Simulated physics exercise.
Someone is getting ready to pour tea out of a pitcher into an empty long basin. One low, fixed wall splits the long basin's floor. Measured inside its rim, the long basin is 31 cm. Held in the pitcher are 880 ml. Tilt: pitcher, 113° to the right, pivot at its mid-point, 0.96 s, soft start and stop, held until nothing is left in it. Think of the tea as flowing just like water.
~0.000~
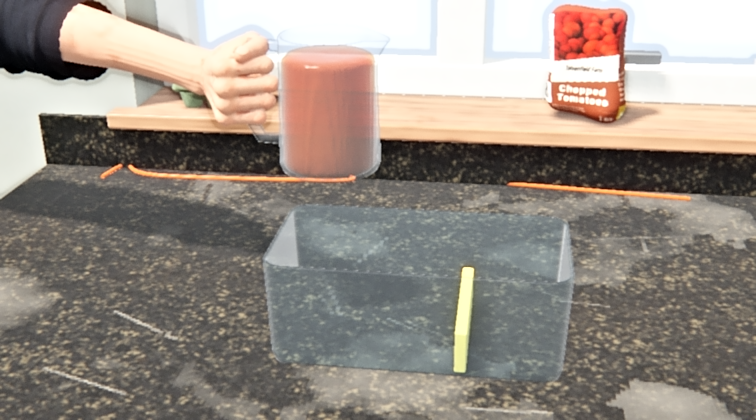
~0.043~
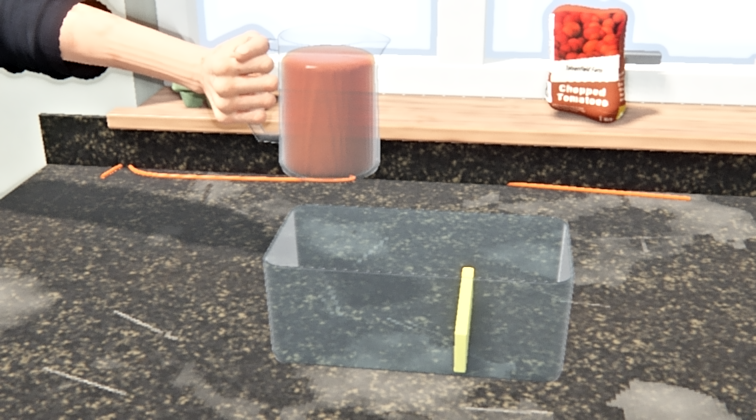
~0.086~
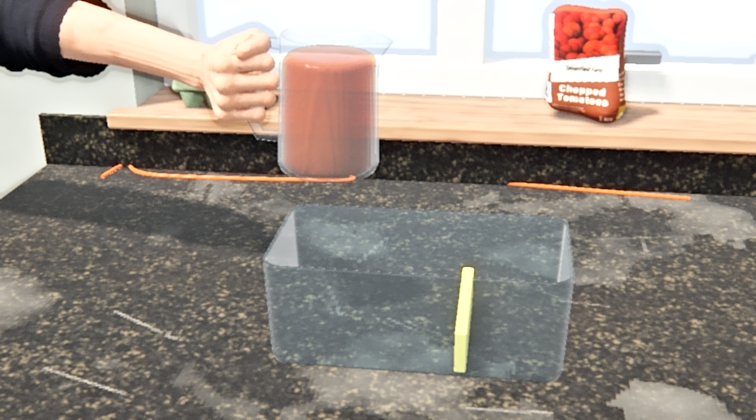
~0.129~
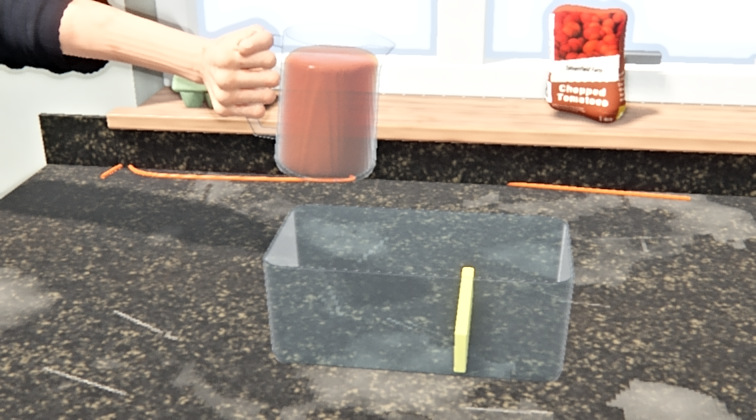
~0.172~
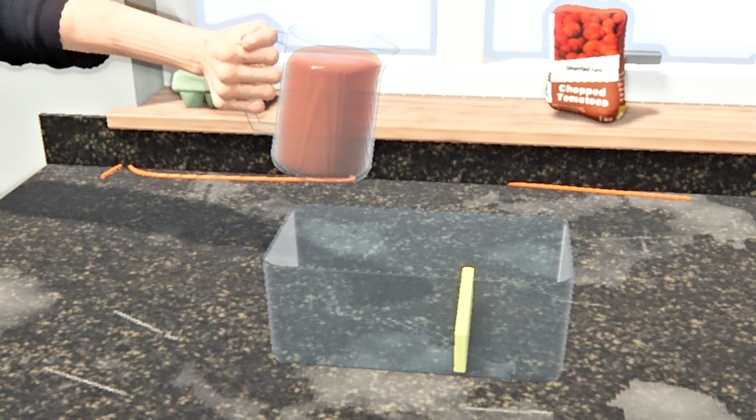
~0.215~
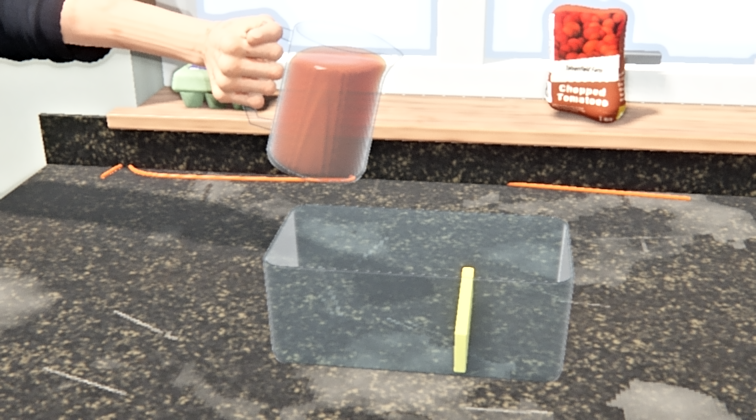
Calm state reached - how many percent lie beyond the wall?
53 percent, roughly.
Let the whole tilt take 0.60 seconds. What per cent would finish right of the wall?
In that case, some 40 percent.
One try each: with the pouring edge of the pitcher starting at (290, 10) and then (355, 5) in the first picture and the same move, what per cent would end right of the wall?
Try 1: Approx. 5 %; try 2: Approx. 15 %.
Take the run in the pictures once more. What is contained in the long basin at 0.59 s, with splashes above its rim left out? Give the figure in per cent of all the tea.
Some 3 per cent.
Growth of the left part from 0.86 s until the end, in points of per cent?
It comes to some 34 per cent.
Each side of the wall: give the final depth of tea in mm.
Left part: About 14 mm; right part: About 32 mm.
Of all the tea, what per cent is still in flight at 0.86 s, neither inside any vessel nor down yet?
Near 22 percent.
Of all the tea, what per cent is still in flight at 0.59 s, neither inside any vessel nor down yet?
It comes to about 14 percent.
After 0.59 s the tilt is 76° and 83 per cent is still to pour, 0 is left of the wall and 2 right of it.
After 0.86 s the tilt is 110° and 29 per cent is still to pour, 12 is left of the wall and 36 right of it.
After 1.15 s the tilt is 113° and 2 per cent is still to pour, 41 is left of the wall and 52 right of it.
After 1.46 s the tilt is 113° and 0 per cent is still to pour, 46 is left of the wall and 53 right of it.
In the end 46 per cent lies left of the wall, 53 right of it and 1 outside.
